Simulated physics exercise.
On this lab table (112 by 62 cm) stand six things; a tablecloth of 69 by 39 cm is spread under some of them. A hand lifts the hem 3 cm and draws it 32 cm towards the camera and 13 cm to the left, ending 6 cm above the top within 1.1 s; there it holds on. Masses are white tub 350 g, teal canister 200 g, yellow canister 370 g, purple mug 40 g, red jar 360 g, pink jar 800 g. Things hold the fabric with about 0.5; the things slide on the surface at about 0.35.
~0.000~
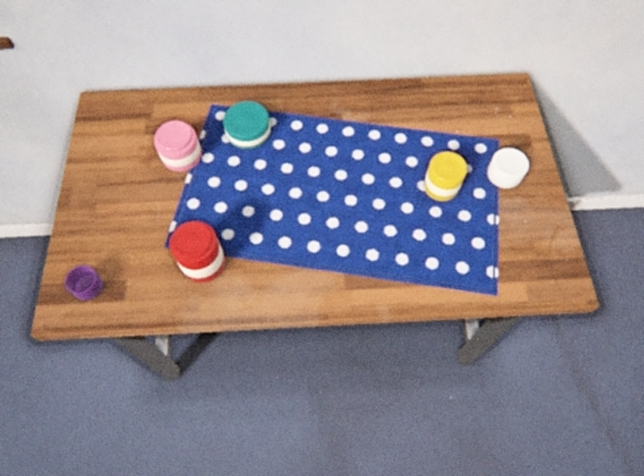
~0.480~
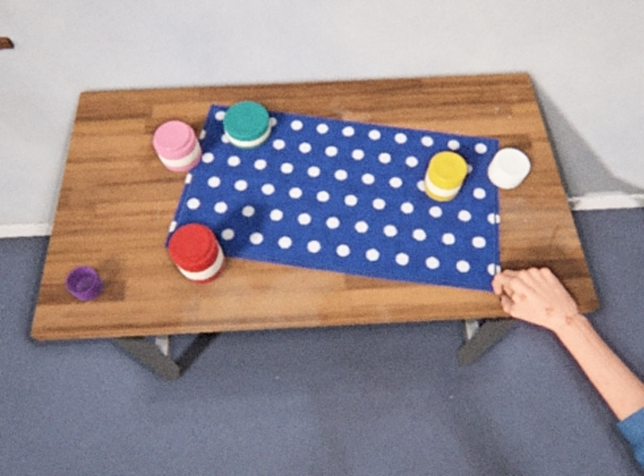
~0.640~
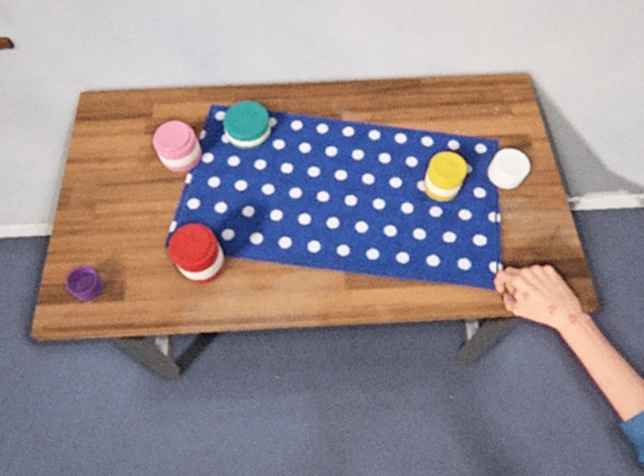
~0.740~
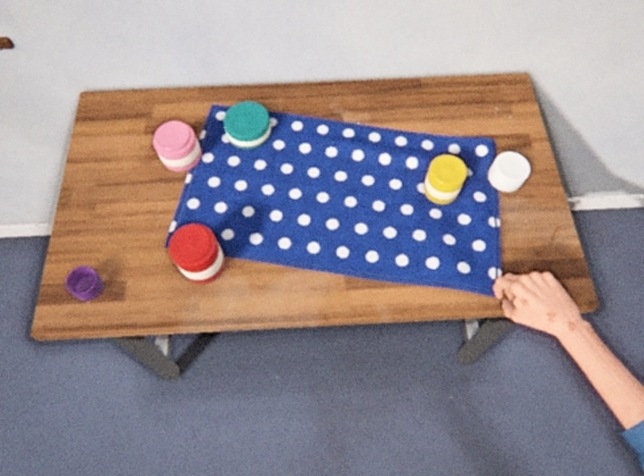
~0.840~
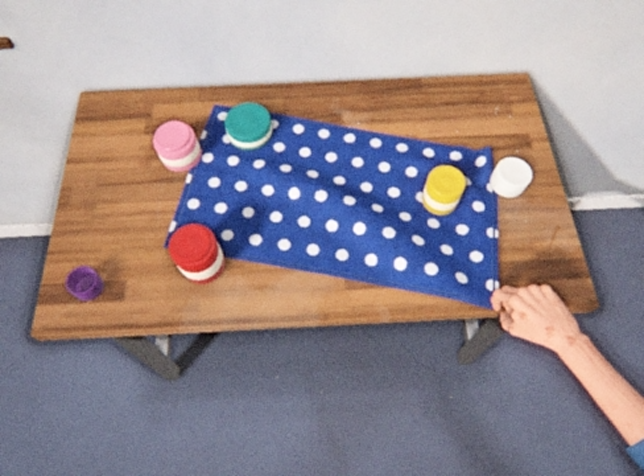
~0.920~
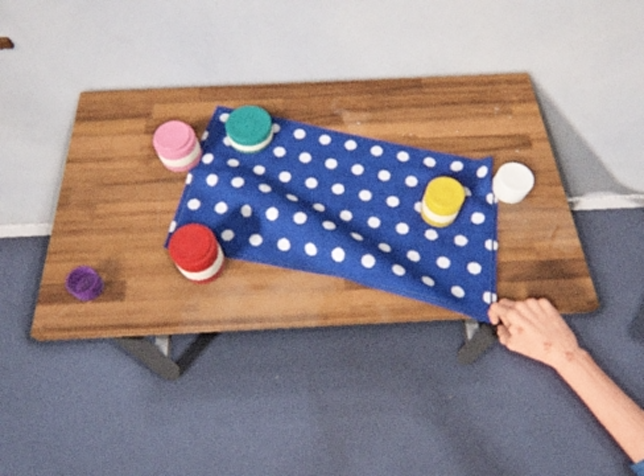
On a wooden table, a hand reaches in from the right, grips the near right corner of a blue polka-dot cloth and draws it slightly towards the viewer, wrinkling it, as the yellow canister on it shifts slightly nearer.
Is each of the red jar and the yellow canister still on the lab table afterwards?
In order: The red jar remains up there; the yellow canister drops off.
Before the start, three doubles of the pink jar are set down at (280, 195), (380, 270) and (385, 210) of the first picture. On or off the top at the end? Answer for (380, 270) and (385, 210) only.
In turn: Falls off, drops off.
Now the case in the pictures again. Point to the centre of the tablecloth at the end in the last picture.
Near (323, 332).
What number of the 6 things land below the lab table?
1 of them.
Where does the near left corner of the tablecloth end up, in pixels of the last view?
Near (205, 235).
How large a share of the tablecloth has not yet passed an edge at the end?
About 45 per cent.
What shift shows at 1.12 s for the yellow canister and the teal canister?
About: Yellow canister 15 cm, teal canister 8 cm.
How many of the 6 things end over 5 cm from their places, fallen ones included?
That makes 3.
After 1.1 s, 90 % of the tablecloth is still over the top; yellow canister 16 cm off its start, teal canister 7 cm off its start, white tub 6 cm off its start.
After 1.3 s, 80 % of the tablecloth is still over the top; yellow canister 25 cm off its start, teal canister 12 cm off its start, white tub 6 cm off its start.
After 1.5 s, 70 % of the tablecloth is still over the top; yellow canister 34 cm off its start at (455, 333), red jar 2 cm off its start at (199, 246), teal canister 17 cm off its start at (292, 168).
After 1.7 s, 50 % of the tablecloth is still over the top; yellow canister over the edge, red jar 4 cm off its start, teal canister 27 cm off its start.
After 3.3 s, 45 % of the tablecloth is still over the top; yellow canister over the edge, red jar 4 cm off its start at (205, 255), teal canister 30 cm off its start at (330, 209), white tub 6 cm off its start at (520, 186).
